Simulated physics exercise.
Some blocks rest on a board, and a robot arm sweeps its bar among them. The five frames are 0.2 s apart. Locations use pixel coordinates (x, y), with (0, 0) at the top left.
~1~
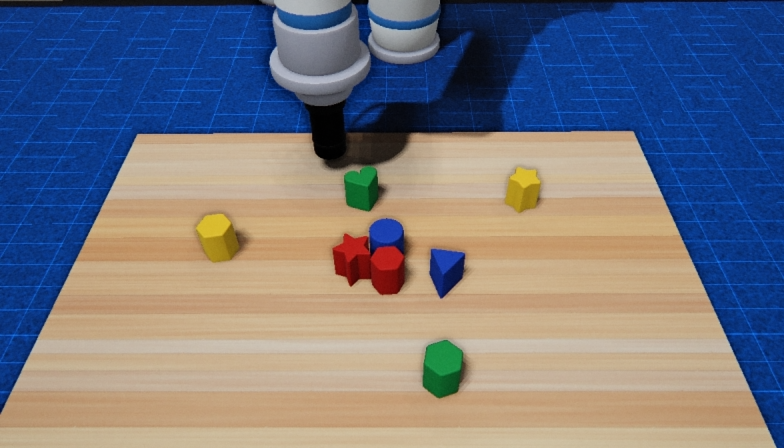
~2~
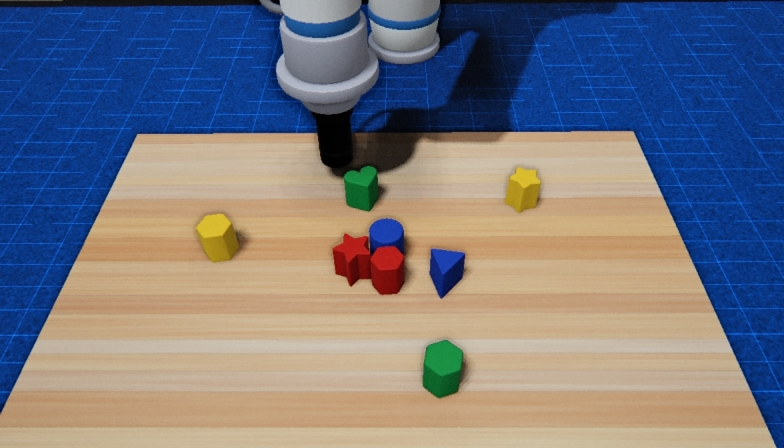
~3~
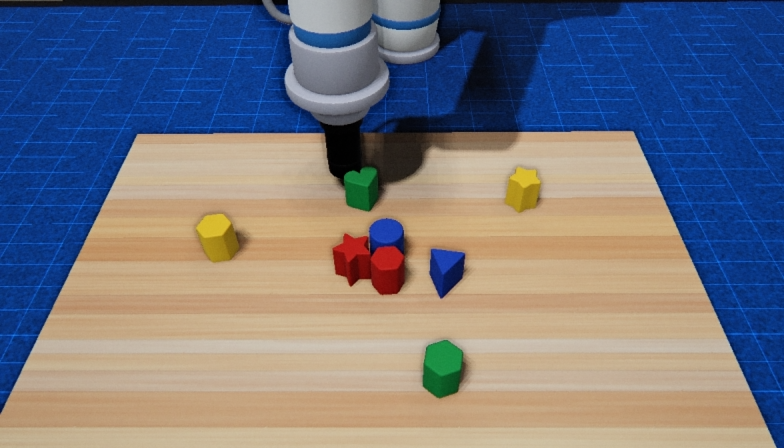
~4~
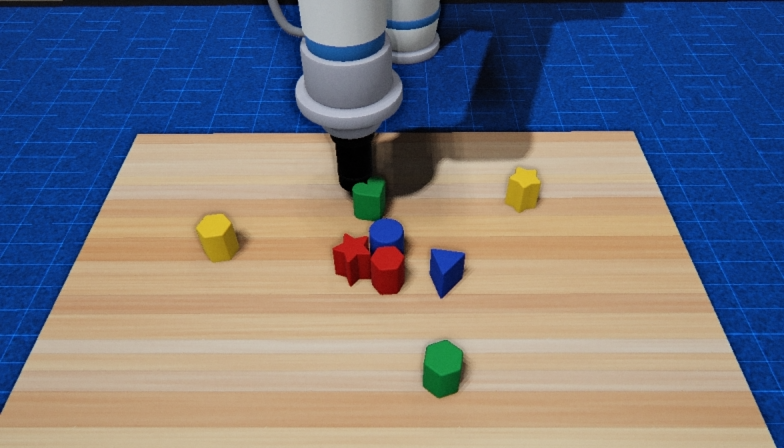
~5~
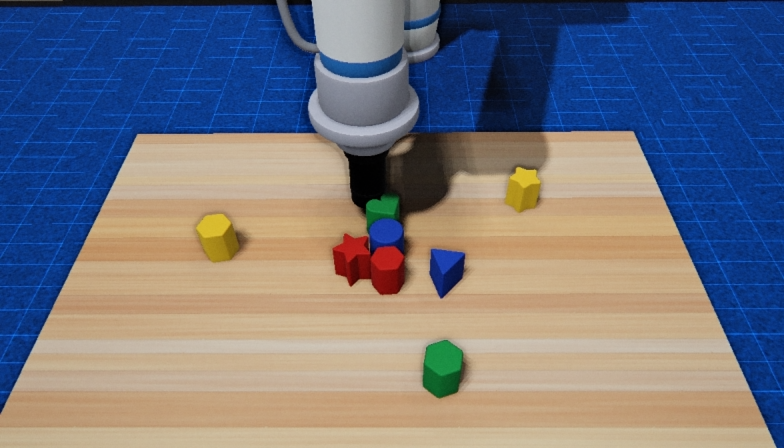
A robot arm moves its black bar forward and pushes the green heart toward the blue disc.
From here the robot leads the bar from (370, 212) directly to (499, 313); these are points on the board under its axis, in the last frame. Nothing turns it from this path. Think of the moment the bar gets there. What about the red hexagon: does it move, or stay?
It moves.
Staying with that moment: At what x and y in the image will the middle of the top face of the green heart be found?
Its top centre is at about (528, 311).
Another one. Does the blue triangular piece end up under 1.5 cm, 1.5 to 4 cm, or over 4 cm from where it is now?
Verdict: More than 4 cm.
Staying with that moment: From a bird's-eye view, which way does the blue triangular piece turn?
Viewed from overhead, the blue triangular piece winds up turned clockwise.
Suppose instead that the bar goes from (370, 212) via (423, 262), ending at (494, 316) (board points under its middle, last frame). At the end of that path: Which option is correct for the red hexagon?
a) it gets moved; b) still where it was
That would be a.
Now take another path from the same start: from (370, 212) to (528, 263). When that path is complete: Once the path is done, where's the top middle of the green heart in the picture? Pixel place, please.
Top centre: (427, 227).
On the path given first. One third of the way, bar (409, 229); green heart (429, 235); blue disc (402, 254); red hexagon (380, 276).
Two thirds of the way, bar (454, 263); green heart (476, 272); blue disc (404, 256); red hexagon (380, 276); blue triangular piece (466, 292).
At the end, bar (502, 299); green heart (528, 311); blue disc (404, 256); red hexagon (380, 276); blue triangular piece (474, 305), turned 35° clockwise.
